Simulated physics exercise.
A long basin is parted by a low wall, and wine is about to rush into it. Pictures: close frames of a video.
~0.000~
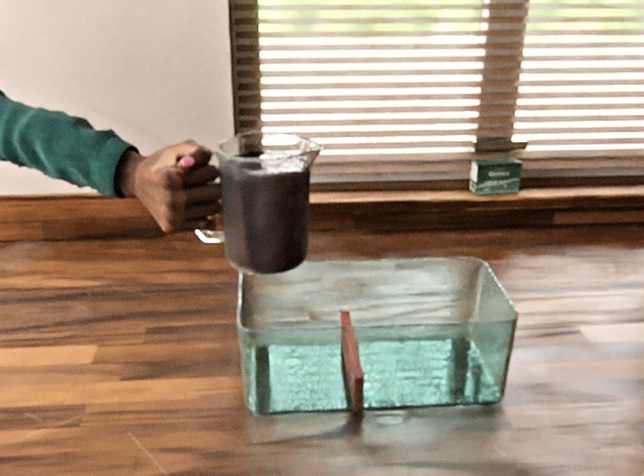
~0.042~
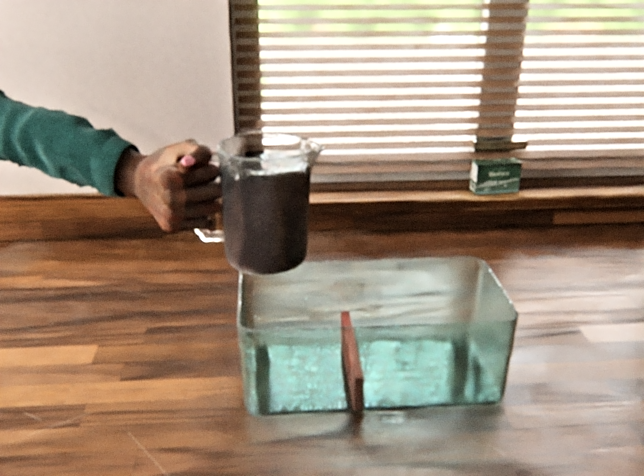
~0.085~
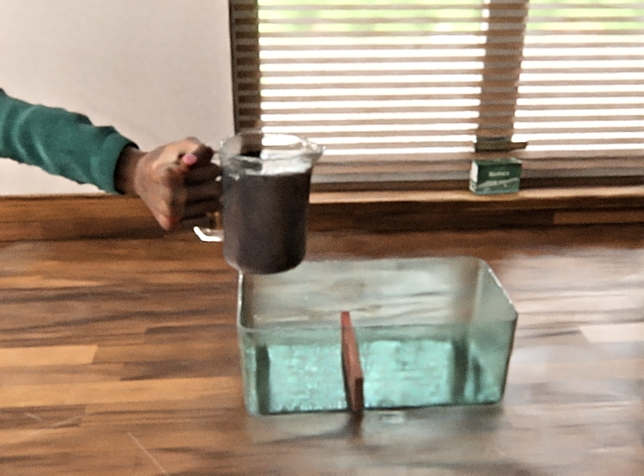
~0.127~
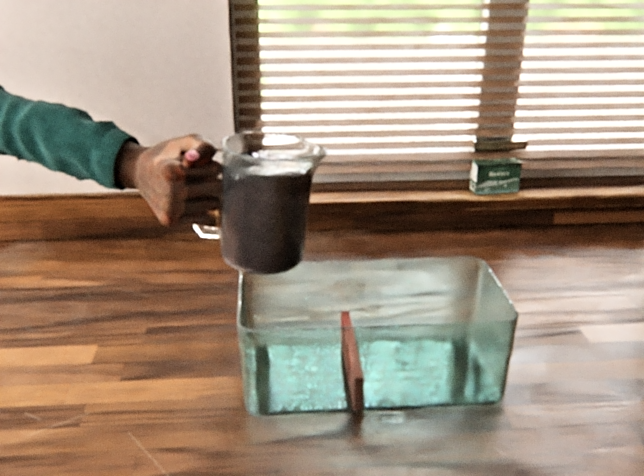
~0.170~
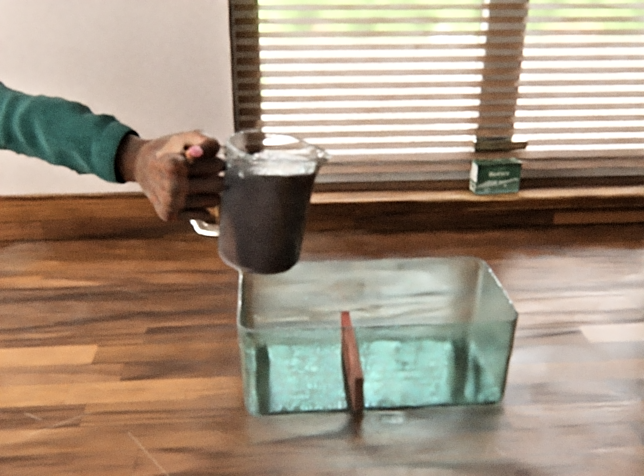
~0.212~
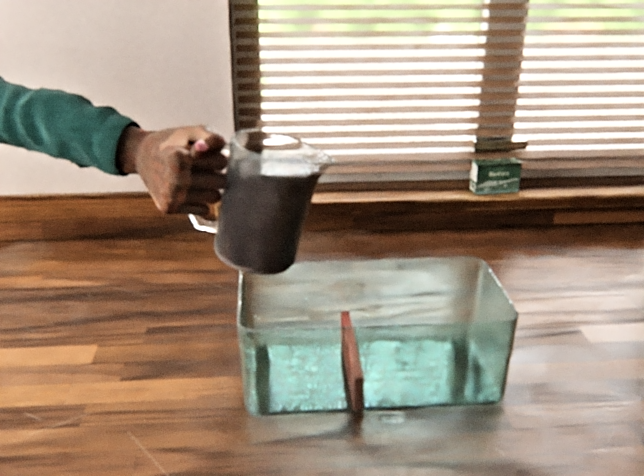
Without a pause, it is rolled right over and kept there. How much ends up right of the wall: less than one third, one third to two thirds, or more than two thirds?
The share right of the wall lands past the two-thirds mark.
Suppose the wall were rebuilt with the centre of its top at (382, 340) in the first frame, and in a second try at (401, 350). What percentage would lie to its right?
First try around 50 percent; second try around 20 percent.
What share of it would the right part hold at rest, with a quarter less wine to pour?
I'd put it at around 95 %.
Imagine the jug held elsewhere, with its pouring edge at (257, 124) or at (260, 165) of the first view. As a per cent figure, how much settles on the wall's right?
In order, some 15 and 10 percent.
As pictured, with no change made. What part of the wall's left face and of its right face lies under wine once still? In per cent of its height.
Some 0 per cent left and 60 right.
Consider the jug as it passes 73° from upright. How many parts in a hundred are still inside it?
Near 80 percent is still in there.
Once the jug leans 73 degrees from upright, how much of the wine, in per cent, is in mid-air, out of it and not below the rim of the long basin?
I'd say some 15 per cent of it.
A moment on, the jug is tipped part way and 82 per cent is still to pour, 0 is left of the wall and 4 right of it.
Next, the jug is tipped right over and 32 per cent is still to pour, 2 is left of the wall and 50 right of it.
Then the jug is tipped right over and 3 per cent is still to pour, 4 is left of the wall and 89 right of it.
Later the jug is tipped right over and 0 per cent is still to pour, 4 is left of the wall and 95 right of it.
In the end 4 per cent lies left of the wall, 95 right of it and 1 outside.
